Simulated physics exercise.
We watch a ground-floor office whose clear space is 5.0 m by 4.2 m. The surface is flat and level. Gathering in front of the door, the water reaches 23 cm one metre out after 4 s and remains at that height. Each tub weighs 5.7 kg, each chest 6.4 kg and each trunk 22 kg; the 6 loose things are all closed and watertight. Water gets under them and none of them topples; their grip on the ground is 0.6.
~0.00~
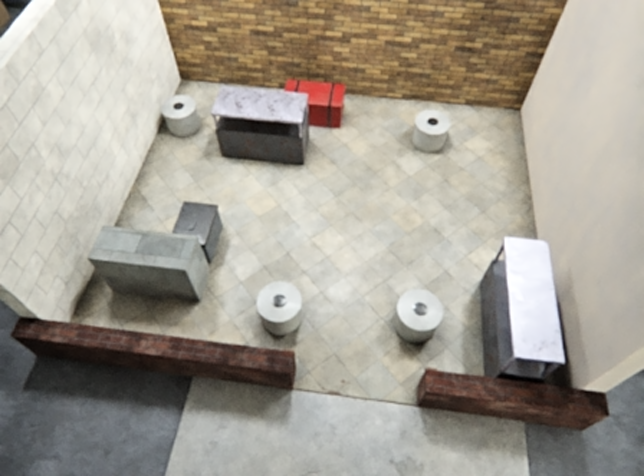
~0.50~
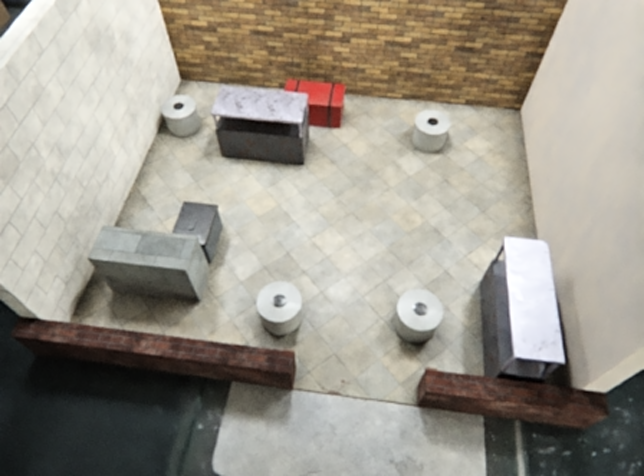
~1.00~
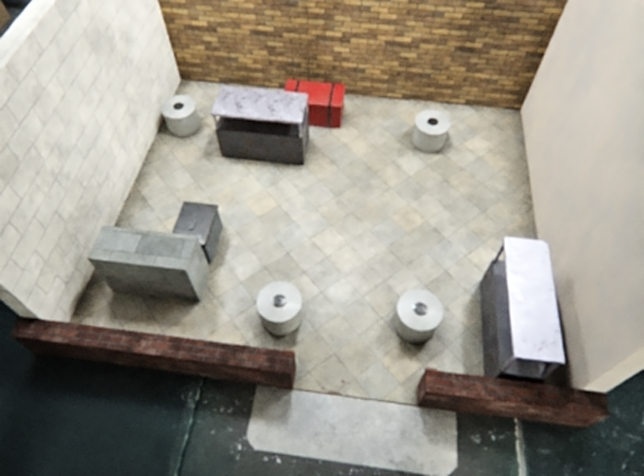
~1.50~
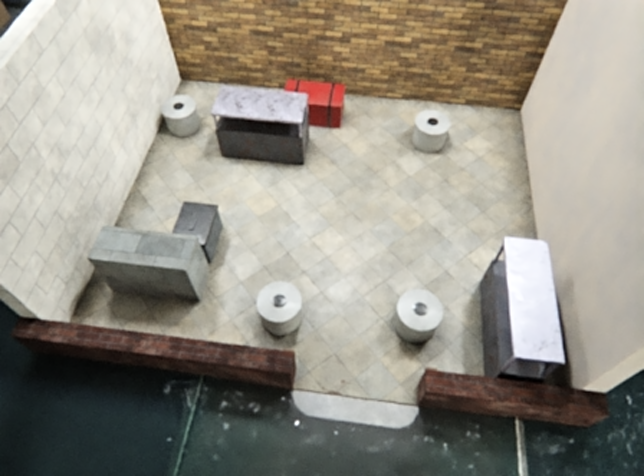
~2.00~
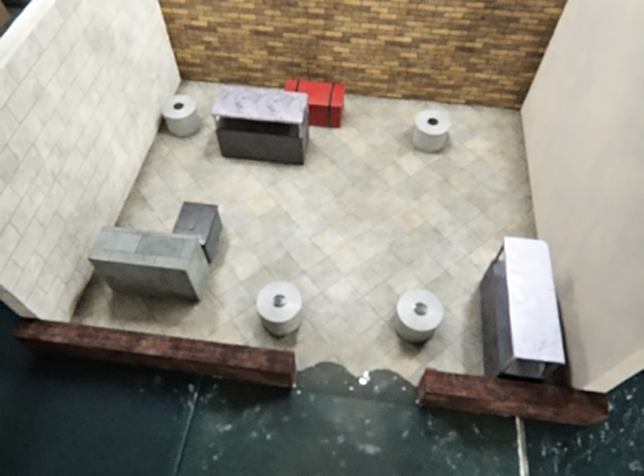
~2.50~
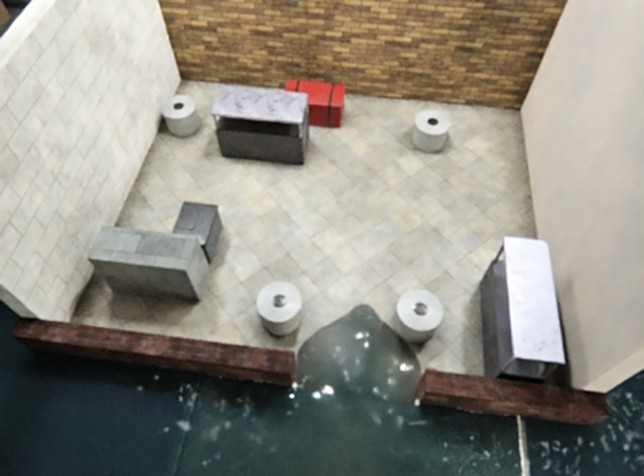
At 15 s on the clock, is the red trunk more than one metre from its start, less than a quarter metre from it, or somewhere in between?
Watching it, I'd expect a big movement overall.
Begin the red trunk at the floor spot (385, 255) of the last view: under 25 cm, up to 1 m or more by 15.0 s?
In that run it wanders far off.
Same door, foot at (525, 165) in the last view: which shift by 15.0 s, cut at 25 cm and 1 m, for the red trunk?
Then the red trunk is swept a long way.
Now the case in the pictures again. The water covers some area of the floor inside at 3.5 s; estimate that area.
About 3.0 m2.
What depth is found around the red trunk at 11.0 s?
Around 11 cm.
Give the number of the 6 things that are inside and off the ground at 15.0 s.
The count is 6.
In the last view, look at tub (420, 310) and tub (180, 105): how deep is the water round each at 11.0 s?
Depths: Near 13 cm, then near 8 cm.
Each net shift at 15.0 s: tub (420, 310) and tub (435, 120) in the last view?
The first is 300 cm from its start, the second 100 cm.
After 3.5 s the red trunk is near (314, 93), 0.0 m from its start, aground; 0 afloat.
After 6.8 s the red trunk is near (313, 90), 0.1 m from its start, aground; 2 afloat.
After 11.0 s the red trunk is near (216, 77), 1.4 m from its start, afloat; 5 afloat.
After 15.0 s the red trunk is near (167, 143), 2.0 m from its start, afloat; 6 afloat.
